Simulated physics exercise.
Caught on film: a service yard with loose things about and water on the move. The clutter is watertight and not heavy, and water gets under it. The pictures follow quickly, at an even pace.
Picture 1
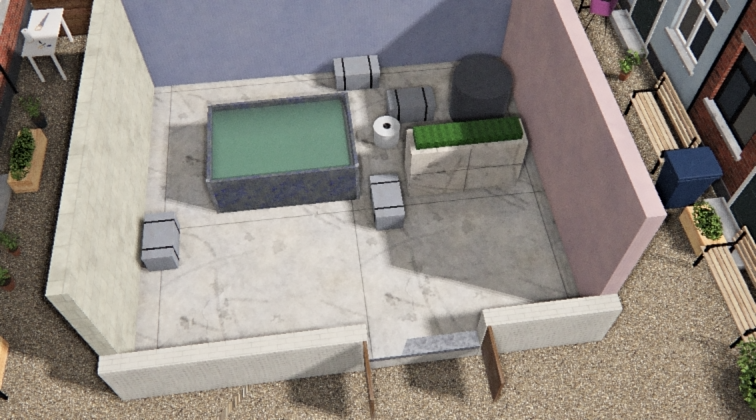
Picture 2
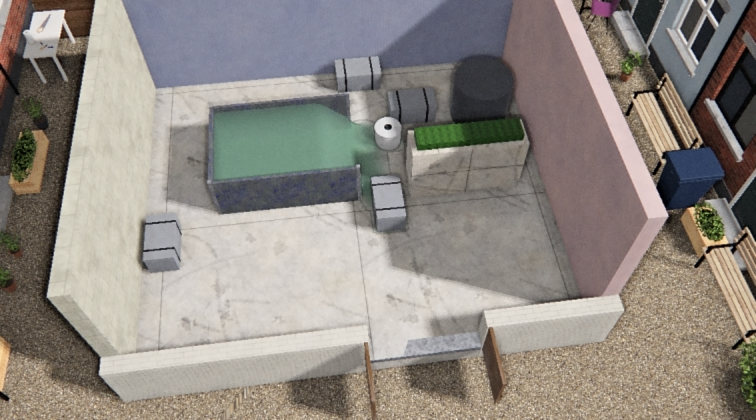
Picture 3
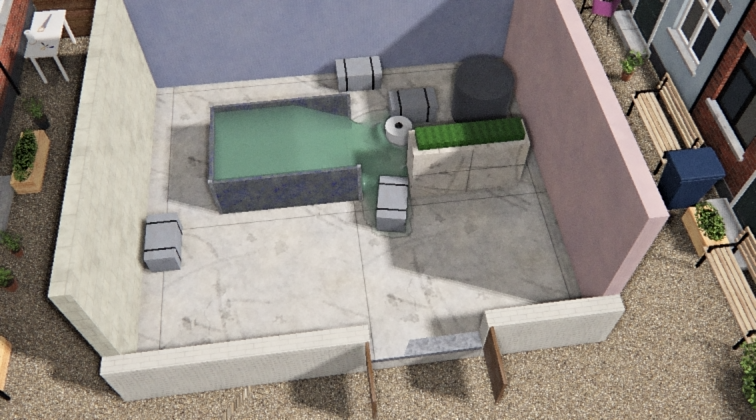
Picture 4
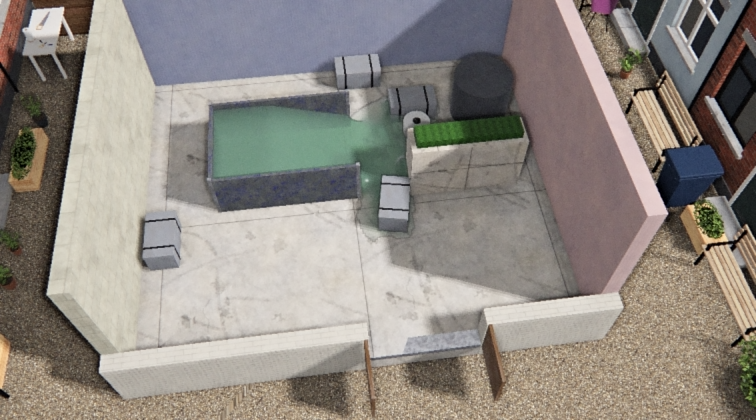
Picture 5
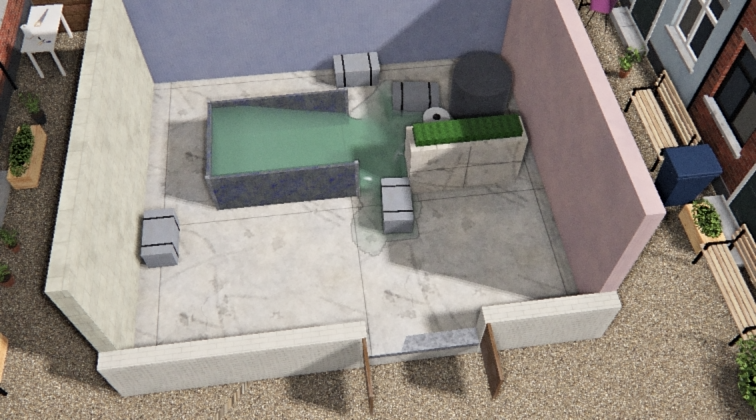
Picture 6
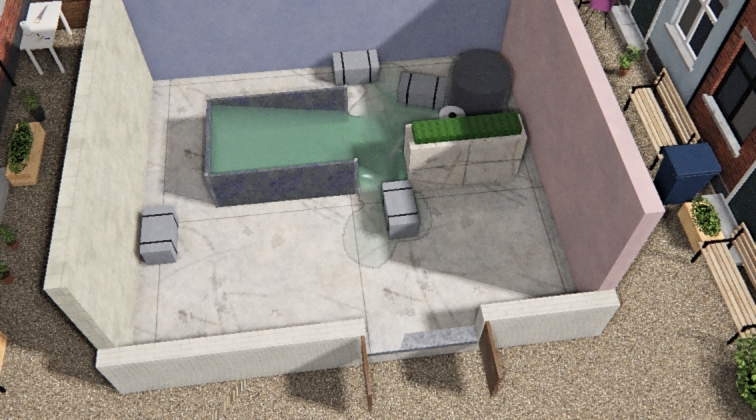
In this clip, green water pours from the open right side of a raised tank in a walled yard and spreads across the paving, pushing a white tub rightward behind a planter while a nearby grey trunk shifts slightly.
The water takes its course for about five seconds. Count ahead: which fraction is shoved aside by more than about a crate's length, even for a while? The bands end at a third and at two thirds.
Share: At least two thirds.
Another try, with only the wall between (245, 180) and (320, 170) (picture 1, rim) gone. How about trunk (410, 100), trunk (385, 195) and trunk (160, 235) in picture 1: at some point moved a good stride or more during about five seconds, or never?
In that order: Never so far, no, swept aside.
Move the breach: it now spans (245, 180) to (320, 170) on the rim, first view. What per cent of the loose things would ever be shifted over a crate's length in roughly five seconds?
I make it 20 per cent.
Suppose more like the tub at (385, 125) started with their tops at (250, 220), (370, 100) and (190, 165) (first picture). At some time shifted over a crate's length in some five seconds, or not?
In that order: Short of that, that far or more, short of that.
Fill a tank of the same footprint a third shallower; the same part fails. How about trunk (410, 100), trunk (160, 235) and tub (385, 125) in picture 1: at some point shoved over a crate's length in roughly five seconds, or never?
In that order: Shifted that much, no, shifted that much.
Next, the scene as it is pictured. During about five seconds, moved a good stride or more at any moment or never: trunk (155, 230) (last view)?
Answer: Less than that.
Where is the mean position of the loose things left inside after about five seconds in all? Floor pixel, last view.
Around (314, 166).
A moment on, 3 of 5 are well off their spots; 1 afloat.
Next, 3 of 5 are well off their spots; 1 afloat.
Later, 4 of 5 are well off their spots; 2 afloat.
In the end, 4 of 5 are well off their spots, and 4 have been at some point; 1 afloat.
